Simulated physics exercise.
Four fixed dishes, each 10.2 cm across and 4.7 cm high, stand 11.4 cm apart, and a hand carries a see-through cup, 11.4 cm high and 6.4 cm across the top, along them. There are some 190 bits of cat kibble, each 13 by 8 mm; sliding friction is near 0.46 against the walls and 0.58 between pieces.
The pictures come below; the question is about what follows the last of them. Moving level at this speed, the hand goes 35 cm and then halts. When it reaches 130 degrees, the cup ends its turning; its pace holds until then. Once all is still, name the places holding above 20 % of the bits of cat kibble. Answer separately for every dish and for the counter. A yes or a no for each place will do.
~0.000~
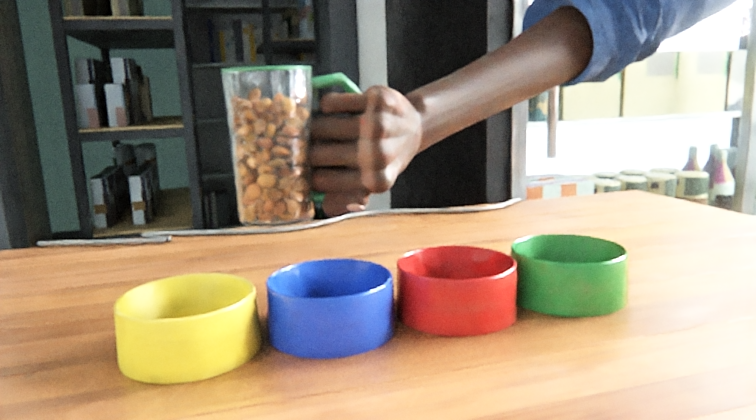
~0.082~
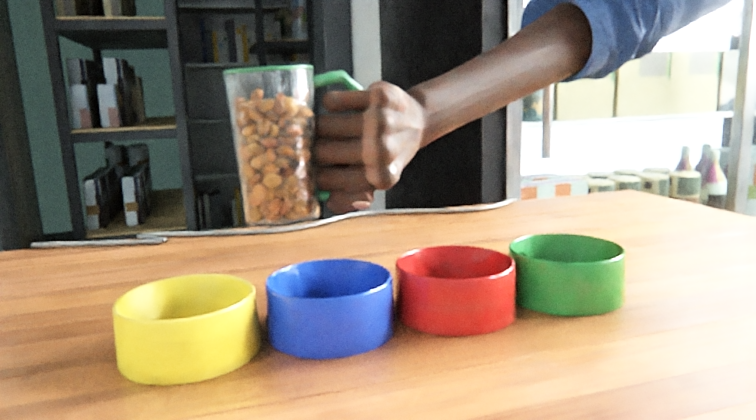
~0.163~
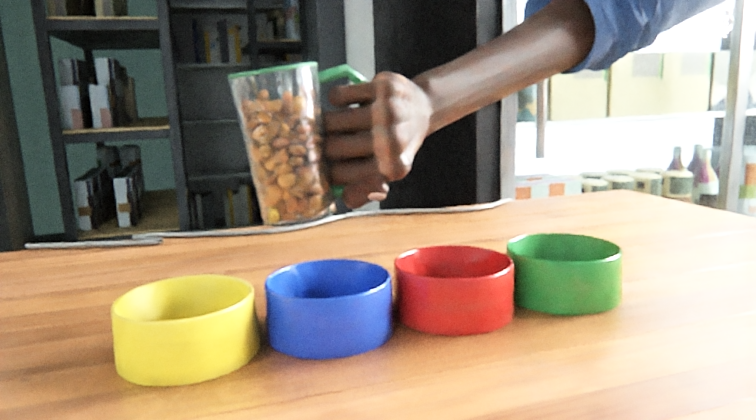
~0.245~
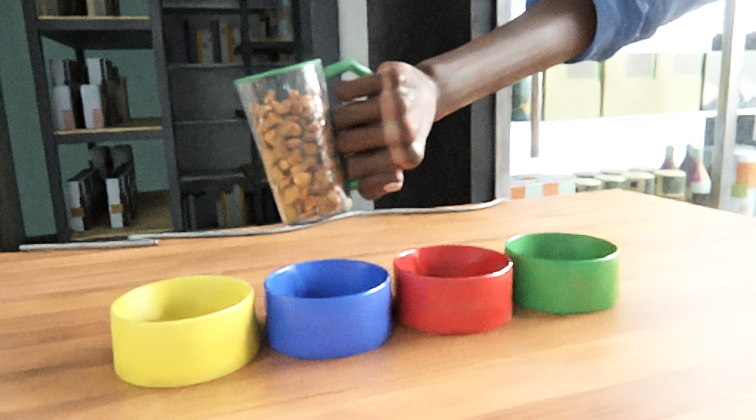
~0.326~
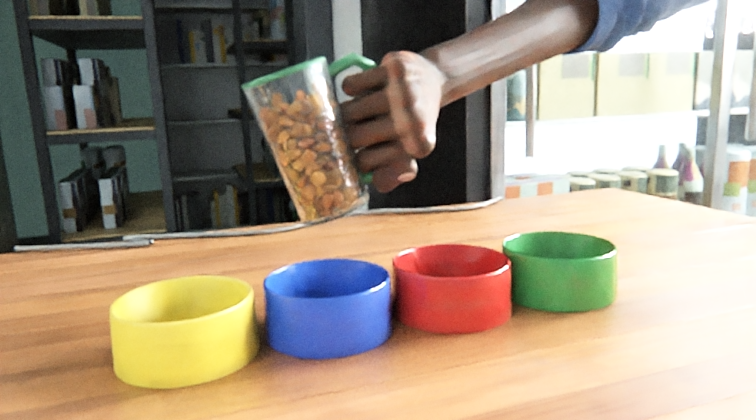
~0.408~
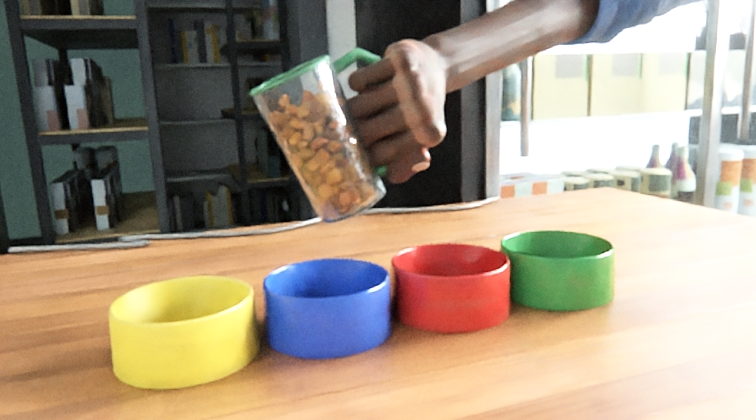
Red: The count there will be bigger than a fifth, blue: The count there will be a fifth or smaller, green: The count there will be a fifth or smaller, yellow: The count there will be a fifth or smaller, counter: The count there will be a fifth or smaller.
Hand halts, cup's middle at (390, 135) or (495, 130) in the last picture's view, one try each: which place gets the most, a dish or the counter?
The biggest share goes to blue first, then to red.
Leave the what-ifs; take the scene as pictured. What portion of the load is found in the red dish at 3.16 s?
By that moment it's near 95 percent.
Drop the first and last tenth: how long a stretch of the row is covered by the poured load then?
Spread: Around 6 cm.
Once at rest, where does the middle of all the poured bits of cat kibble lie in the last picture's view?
Resting centre estimate: Around (457, 285).
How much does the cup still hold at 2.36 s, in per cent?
Somewhere close to 0 percent.
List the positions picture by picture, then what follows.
Cup at (272, 146), tilt 0 degrees, lip at (223, 71), moved 0.0 cm; middle of the pieces at (274, 161); yellow dish at (187, 295); blue dish at (330, 278); red dish at (456, 262); green dish at (568, 249), in the first frame.
Cup at (276, 145), tilt 2 degrees, lip at (225, 73), moved 0.3 cm; middle of the pieces at (278, 161), in the second frame.
Cup at (287, 145), tilt 7 degrees, lip at (230, 77), moved 1.3 cm; middle of the pieces at (290, 160), in the third frame.
Cup at (299, 144), tilt 13 degrees, lip at (236, 82), moved 2.2 cm; middle of the pieces at (303, 159), in the fourth frame.
Cup at (310, 143), tilt 18 degrees, lip at (244, 88), moved 3.2 cm; middle of the pieces at (316, 157), in the fifth frame.
Cup at (322, 142), tilt 24 degrees, lip at (252, 94), moved 4.2 cm; middle of the pieces at (329, 155); yellow dish at (183, 299); blue dish at (327, 278); red dish at (450, 260); green dish at (556, 244). The cup turns about 70 degrees a second and travels 12 cm a second, in the sixth frame.
Then, at 1.58 s, tilt 103 degrees; cup holds 95 %.
After 2.36 s, tilt 130 degrees; cup holds 0 %, red 95 %.
After 3.16 s, tilt 130 degrees; cup holds 0 %, red 95 %.
By 3.5 s all is still; red 95 %, blue 0 %, green 0 %, yellow 0 %, counter 5 %.
